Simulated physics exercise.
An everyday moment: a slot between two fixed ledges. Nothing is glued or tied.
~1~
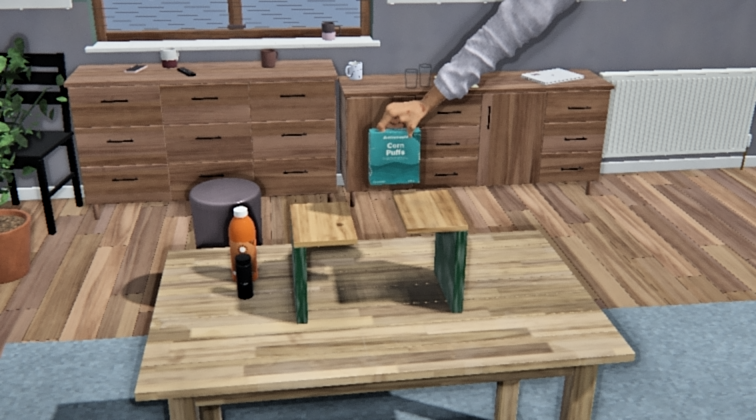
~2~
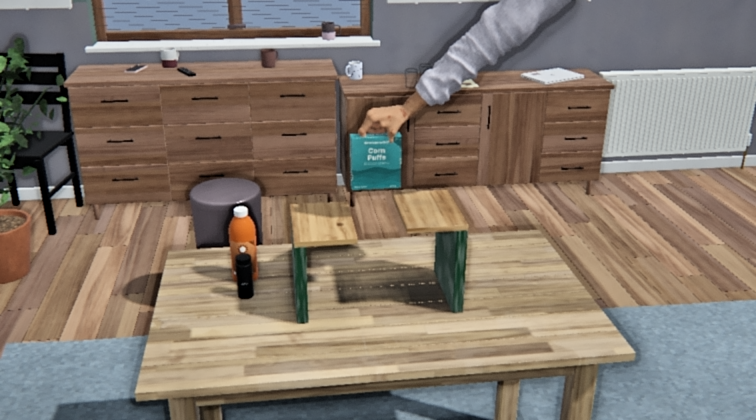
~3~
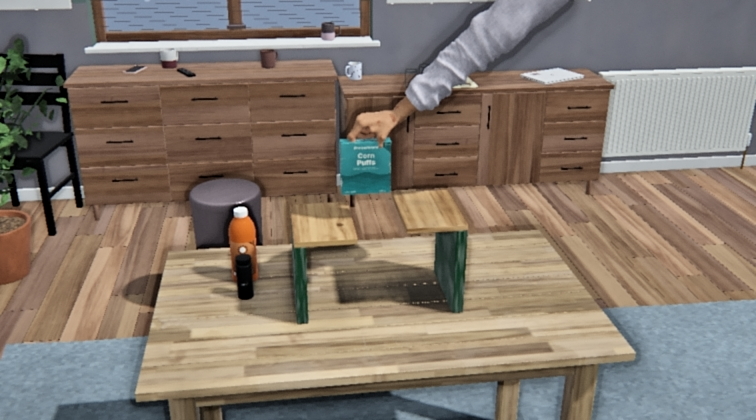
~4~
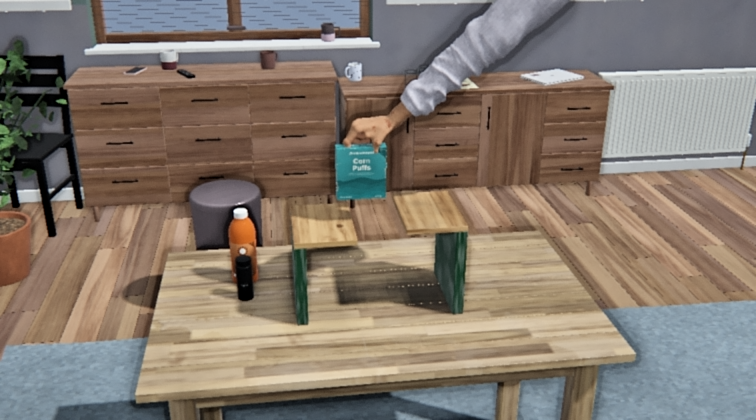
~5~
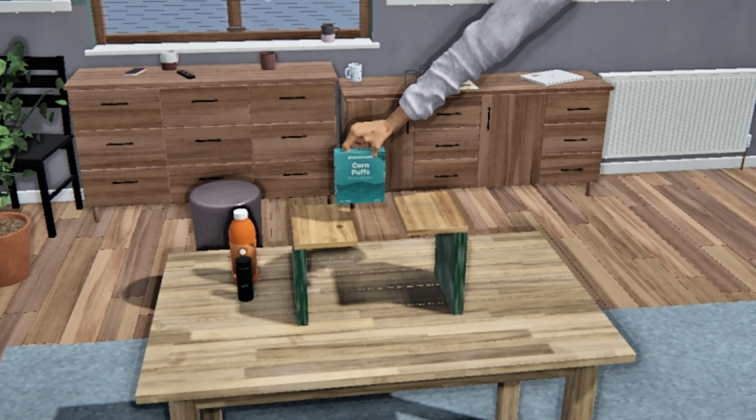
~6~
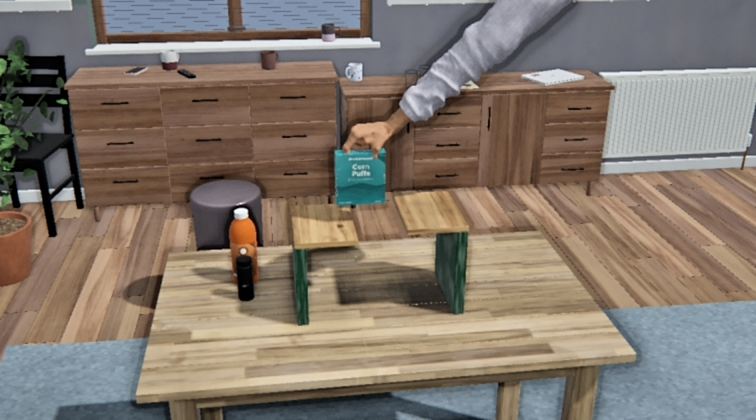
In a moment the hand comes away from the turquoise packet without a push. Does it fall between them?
It is caught.
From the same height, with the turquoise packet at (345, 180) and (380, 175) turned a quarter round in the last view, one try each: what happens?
First try: It is caught; second try: It drops through.
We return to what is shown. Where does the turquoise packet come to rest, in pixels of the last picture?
At about (375, 204).
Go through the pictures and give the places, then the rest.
The first picture shows on its way; turquoise packet (394, 156); orange bottle (243, 244).
The second picture shows on its way; turquoise packet (376, 161); orange bottle (243, 244).
The third picture shows on its way; turquoise packet (365, 166); orange bottle (243, 245).
The fourth picture shows on its way; turquoise packet (361, 172); orange bottle (243, 246).
The fifth picture shows poised above the slot; turquoise packet (360, 175); orange bottle (243, 247).
The sixth picture shows poised above the slot; turquoise packet (360, 177); orange bottle (243, 246).
Then, 0.20 s past the last view, turquoise packet displaced a little near (360, 195).
Then, 0.30 s past the last view, turquoise packet rocked 21° from its first pose near (370, 199).
Finally, down or leaning hard on the stand or table, turquoise packet; the other 2 still in place. Final places as the last picture's camera would see them, turquoise packet near (375, 204). The packet lodges.
